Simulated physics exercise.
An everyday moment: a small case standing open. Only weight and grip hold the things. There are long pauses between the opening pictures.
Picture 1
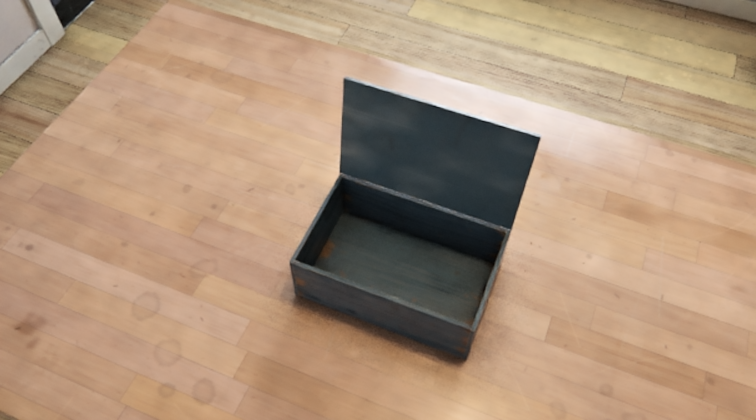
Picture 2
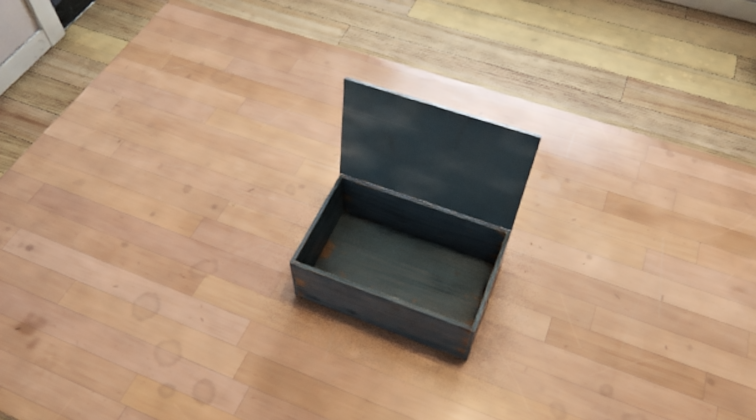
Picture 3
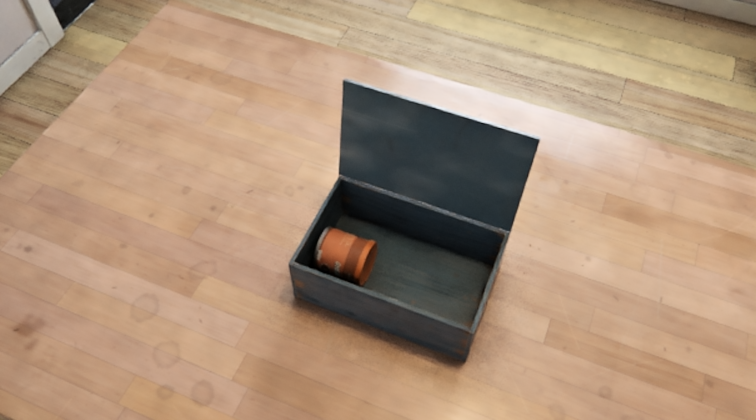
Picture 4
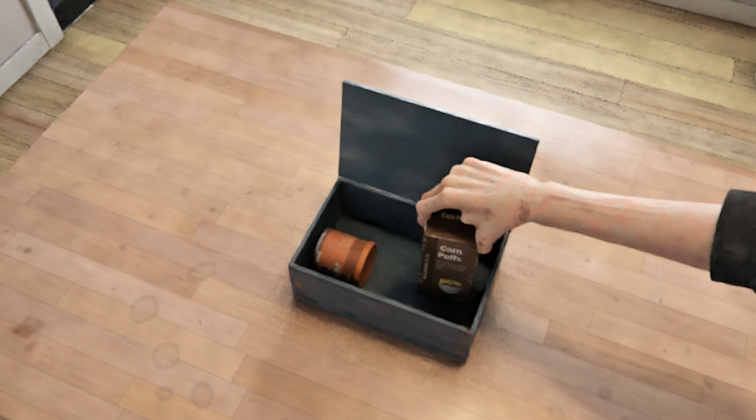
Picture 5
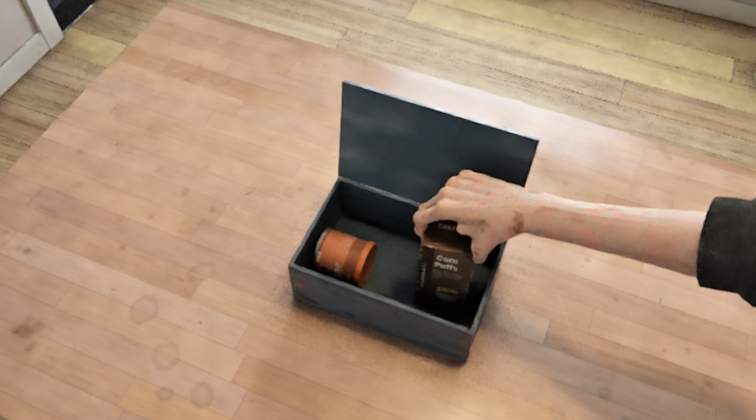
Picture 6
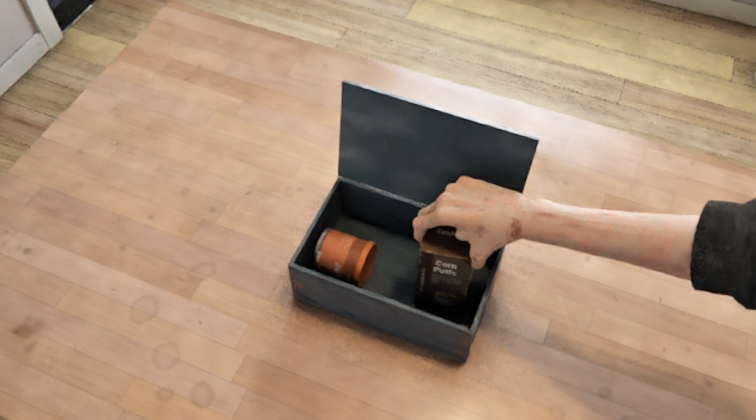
On a pale wooden tabletop above a plank floor, seen from above at an angle by a still camera, a small dark case stands open. It is empty at first, then an orange tin lies on its side at the left inside. A hand reaching from the right, its dark sleeve showing, grips a brown carton and lowers it slightly into the right side of the case, still holding it.
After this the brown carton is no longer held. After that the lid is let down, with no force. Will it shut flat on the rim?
The lid stays ajar.
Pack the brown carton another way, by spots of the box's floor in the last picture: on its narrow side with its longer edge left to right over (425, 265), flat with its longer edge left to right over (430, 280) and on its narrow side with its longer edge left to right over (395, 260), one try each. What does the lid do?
First, it shuts flat; second, it sits on the rim; third, it shuts flat.
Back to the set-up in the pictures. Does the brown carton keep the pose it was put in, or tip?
The brown carton tips.
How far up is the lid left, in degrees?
Some 20° above the rim.
Then, 1.50 s later than the last frame, lid 66° above the rim.
Then, 2.00 s later than the last frame, lid 27° above the rim; brown carton tilted by 31° near (441, 294).
When it is over, lid 21° above the rim; lying over in the box, brown carton; orange tin as before. End places, in pixels of the last picture, brown carton near (448, 289).
